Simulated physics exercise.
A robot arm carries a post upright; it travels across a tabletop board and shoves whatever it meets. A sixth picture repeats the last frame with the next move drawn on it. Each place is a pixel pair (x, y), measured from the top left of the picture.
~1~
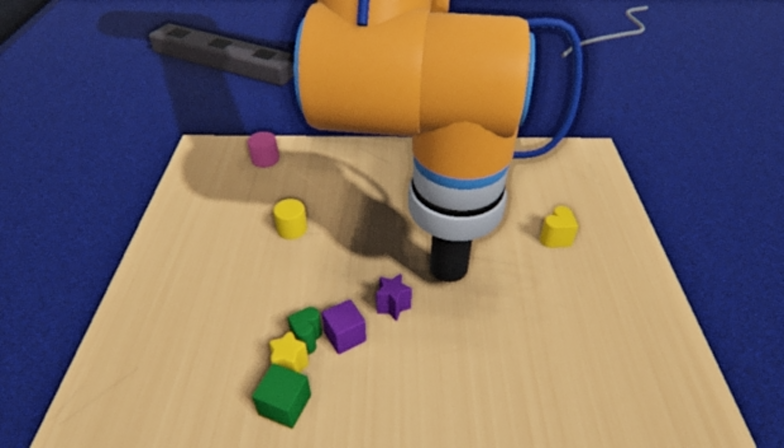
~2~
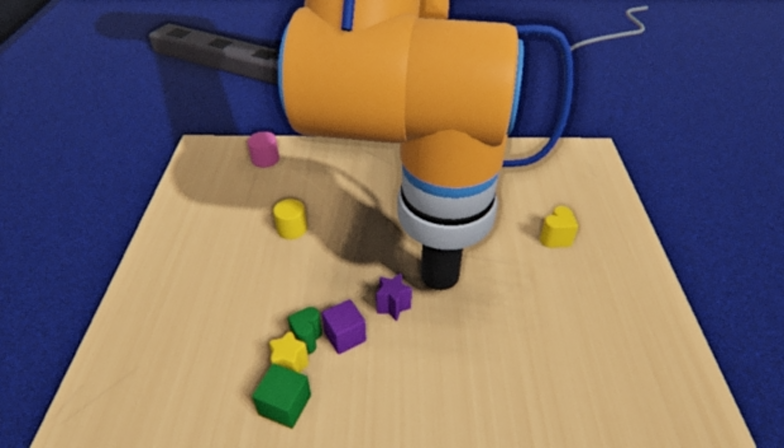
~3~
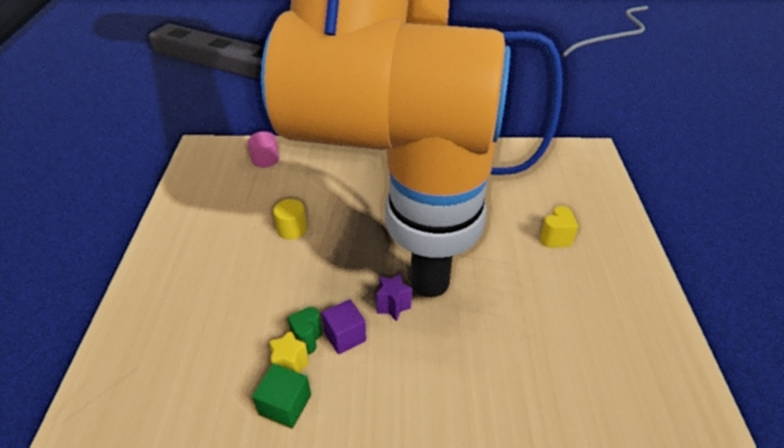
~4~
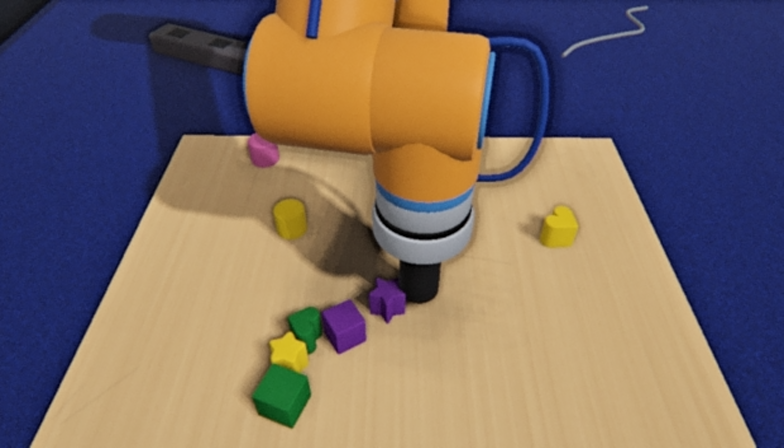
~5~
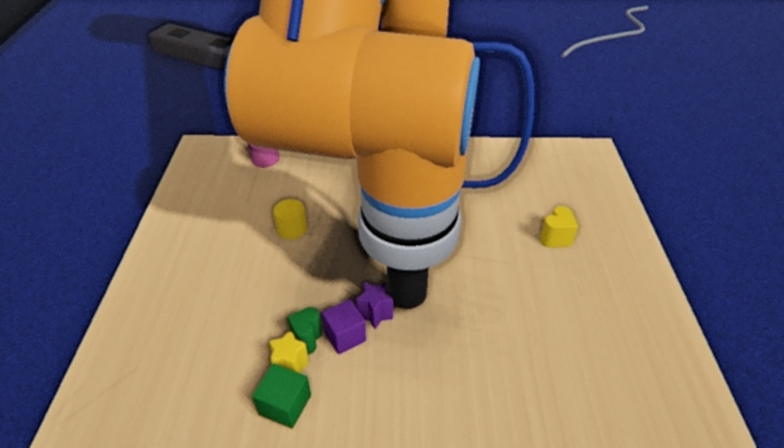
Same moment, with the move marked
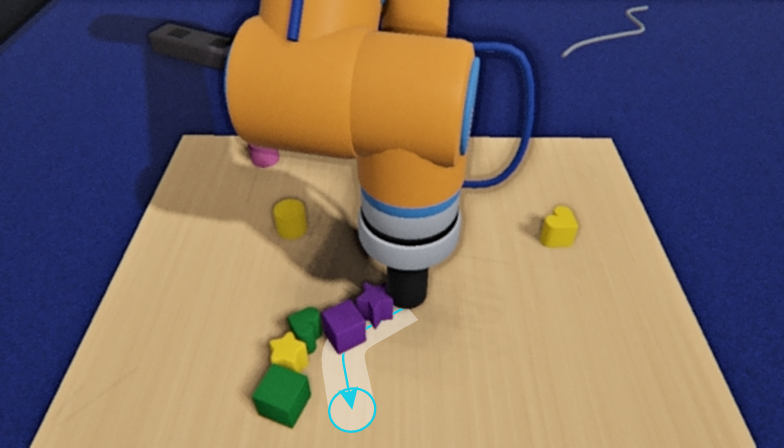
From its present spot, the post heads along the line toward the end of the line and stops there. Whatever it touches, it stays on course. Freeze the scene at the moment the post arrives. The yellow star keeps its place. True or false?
That claim is false.
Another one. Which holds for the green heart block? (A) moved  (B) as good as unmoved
The one that fits is A, moved.
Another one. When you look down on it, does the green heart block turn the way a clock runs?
Yes, it checks out.
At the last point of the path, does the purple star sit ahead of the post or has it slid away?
The post will have lost it.
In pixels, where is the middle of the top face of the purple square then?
Just about (272, 346).
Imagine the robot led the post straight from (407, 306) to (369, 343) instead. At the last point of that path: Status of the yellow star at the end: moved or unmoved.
Answer: Moved.
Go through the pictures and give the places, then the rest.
The first picture shows tip of the post (449, 268), middles of tops, yellow star (286, 347), green heart block (304, 319), purple square (343, 316), purple star (393, 286).
The second picture shows post (440, 276), nothing pushed.
The third picture shows post (430, 283), nothing pushed.
The fourth picture shows post (419, 289), purple star (387, 289).
The fifth picture shows post (407, 294), yellow star (286, 347), green heart block (304, 319), purple square (343, 316), purple star (375, 294).
The line goes from (407, 306) over (367, 328) and (344, 363) to (352, 409).
On the path given first. One third of the way, post (366, 316); yellow star (269, 349), turned 45° anticlockwise; green heart block (275, 321), turned 20° clockwise; purple square (304, 330); purple star (330, 311).
Two thirds of the way, post (342, 351); yellow star (239, 361), turned 55° anticlockwise; green heart block (264, 321), turned 40° clockwise; purple square (272, 346); purple star (307, 331), turned 35° clockwise.
At the end, post (351, 398); yellow star (239, 361), turned 55° anticlockwise; green heart block (264, 321), turned 40° clockwise; purple square (272, 346); purple star (307, 331), turned 35° clockwise.
